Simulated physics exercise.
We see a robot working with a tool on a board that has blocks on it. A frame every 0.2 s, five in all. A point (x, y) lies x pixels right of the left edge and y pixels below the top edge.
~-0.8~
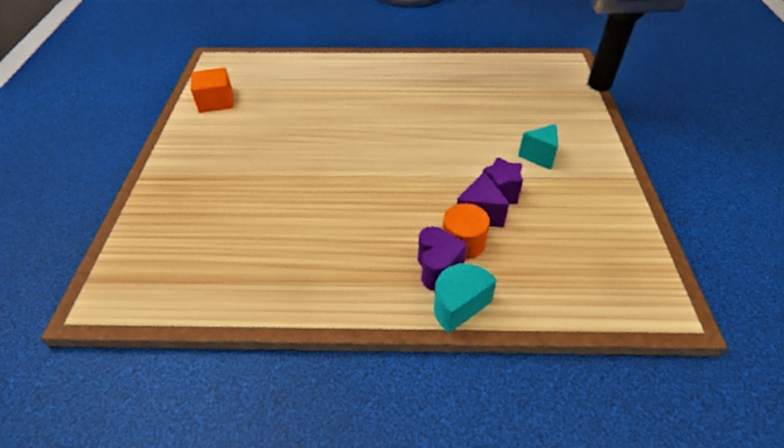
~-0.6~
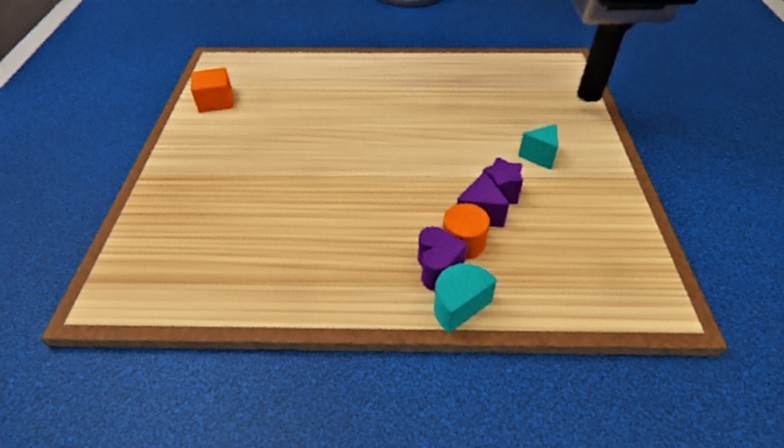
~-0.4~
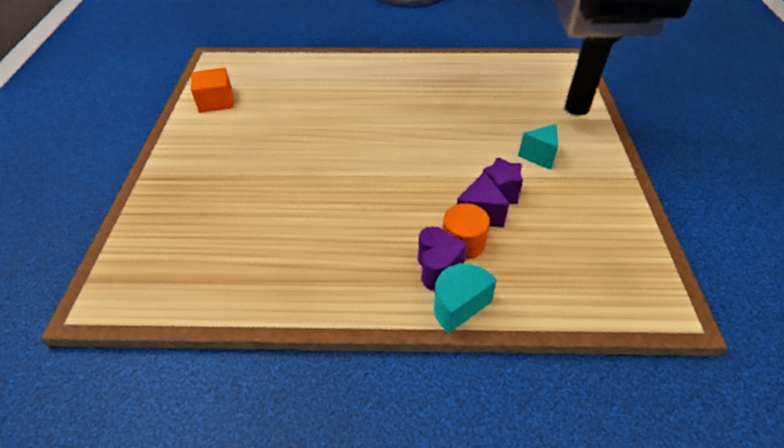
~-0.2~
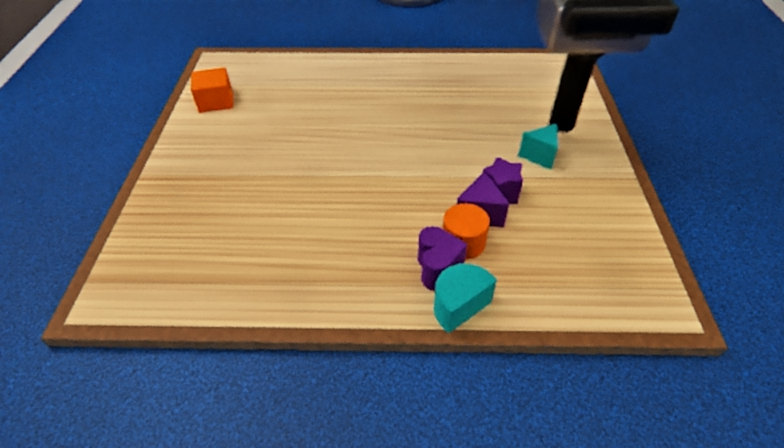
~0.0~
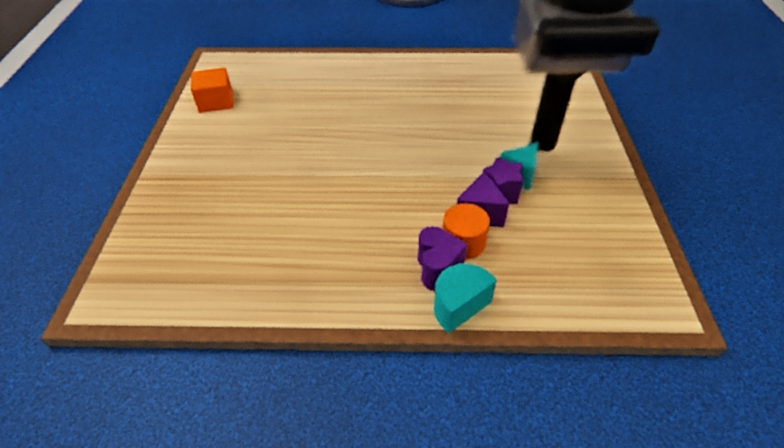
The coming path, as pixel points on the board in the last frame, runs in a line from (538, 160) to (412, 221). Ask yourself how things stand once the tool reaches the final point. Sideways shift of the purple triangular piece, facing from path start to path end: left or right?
Rightward.
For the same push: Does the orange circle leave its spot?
It seems so.
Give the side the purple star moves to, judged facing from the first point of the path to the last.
Goes left.
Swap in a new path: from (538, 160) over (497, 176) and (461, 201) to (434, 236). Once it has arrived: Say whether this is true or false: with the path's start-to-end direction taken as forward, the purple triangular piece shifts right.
That is true.
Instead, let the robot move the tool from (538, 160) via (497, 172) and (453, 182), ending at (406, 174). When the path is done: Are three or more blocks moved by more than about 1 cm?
It seems so.
What follows on the original path. One third of the way, tool at (502, 163); orange circle at (464, 224); purple triangular piece at (441, 195); purple star at (489, 200), turned 15° anticlockwise; turquoise triangular piece at (492, 178), turned 30° anticlockwise.
Two thirds of the way, tool at (458, 184); orange circle at (465, 229); purple triangular piece at (425, 200); purple star at (490, 205), turned 25° anticlockwise; turquoise triangular piece at (454, 195), turned 90° anticlockwise.
At the end, tool at (413, 205); orange circle at (466, 230); purple triangular piece at (388, 217); purple star at (490, 205), turned 25° anticlockwise; turquoise triangular piece at (429, 216), turned 120° anticlockwise.
